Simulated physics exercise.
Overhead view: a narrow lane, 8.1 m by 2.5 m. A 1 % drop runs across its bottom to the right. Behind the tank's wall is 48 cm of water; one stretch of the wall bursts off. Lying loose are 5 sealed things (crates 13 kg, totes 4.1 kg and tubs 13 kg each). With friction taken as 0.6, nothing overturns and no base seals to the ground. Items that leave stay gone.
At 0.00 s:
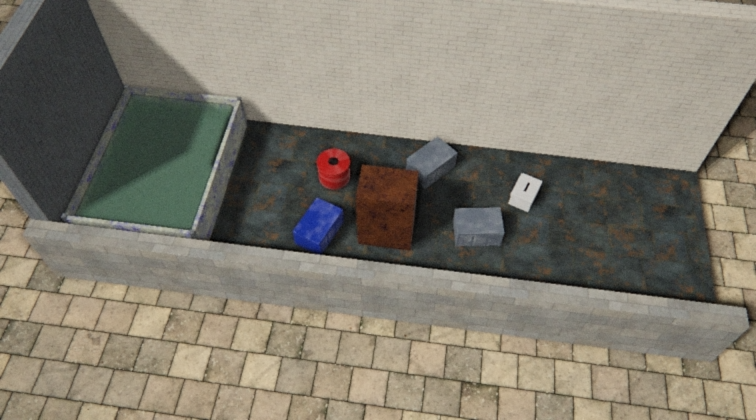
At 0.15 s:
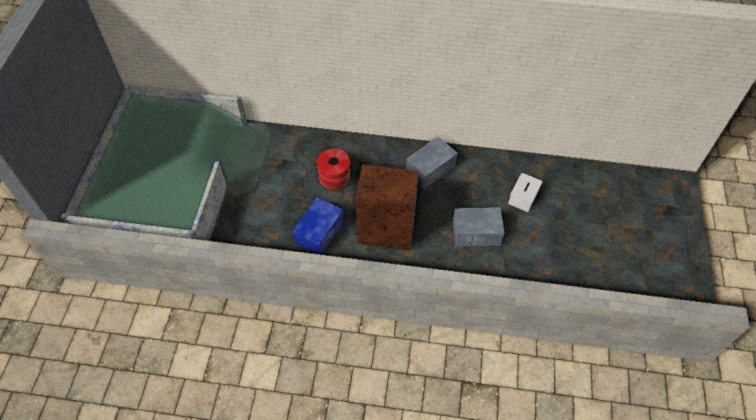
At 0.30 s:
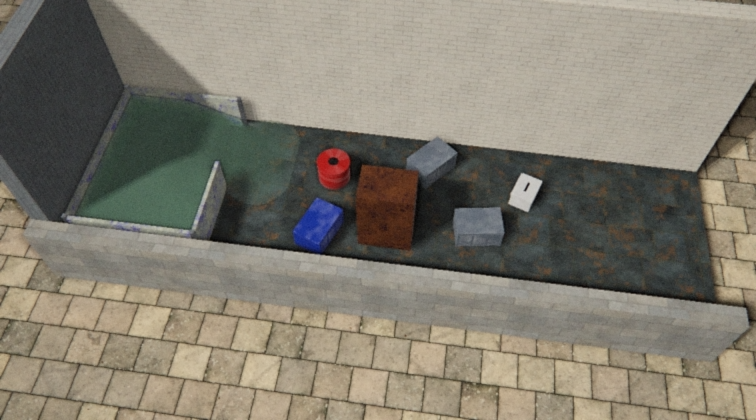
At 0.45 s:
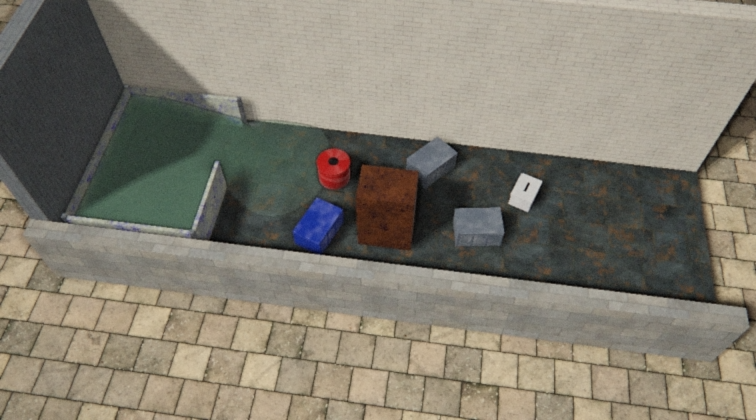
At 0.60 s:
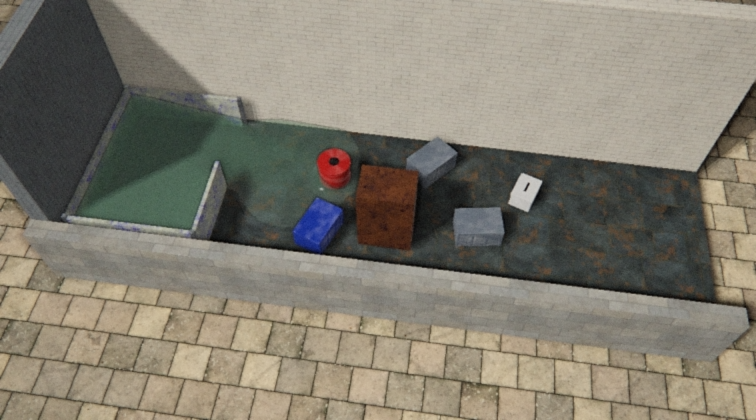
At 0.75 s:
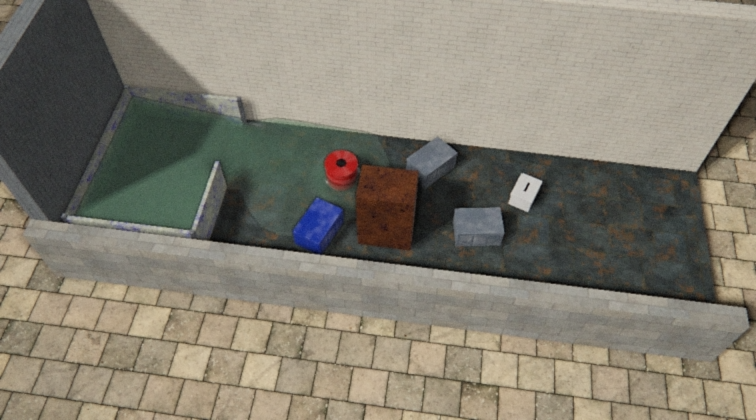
At first, green water sits behind a low wall at the left end of a walled lane, with a red tub, blue crate and other blocks standing to the right. Part of the wall disappears and water spreads rightward across the dark floor, passing around the red tub, which shifts slightly right.
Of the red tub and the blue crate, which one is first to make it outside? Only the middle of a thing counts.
First out is the red one.
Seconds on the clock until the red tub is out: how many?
5.0 s.
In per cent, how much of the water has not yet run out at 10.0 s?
Roughly 40 percent.
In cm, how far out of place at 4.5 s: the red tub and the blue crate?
About 500 and 50 cm by then.
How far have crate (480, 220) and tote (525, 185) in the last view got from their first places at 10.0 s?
Log: Item 1 washed out, item 2 gone out.
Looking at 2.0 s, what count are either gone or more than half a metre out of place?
The number I get is 2.
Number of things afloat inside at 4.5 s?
By my count, 1.
After 2.0 s the red tub is near (456, 194), 1.7 m from its start, afloat; the blue crate is near (323, 238), 0.3 m from its start, aground; 0 of 5 are out; 2 afloat.
After 4.5 s the red tub is near (699, 266), 4.9 m from its start, aground; the blue crate is near (293, 245), 0.5 m from its start, aground; 2 of 5 are out; 1 afloat.
After 7.0 s the red tub has gone out (at 5.0 s); the blue crate is near (293, 245), 0.5 m from its start, aground; 4 of 5 are out; 0 afloat.
After 10.0 s the red tub has gone out (at 5.0 s); the blue crate is near (293, 245), 0.5 m from its start, aground; 4 of 5 are out; 0 afloat.
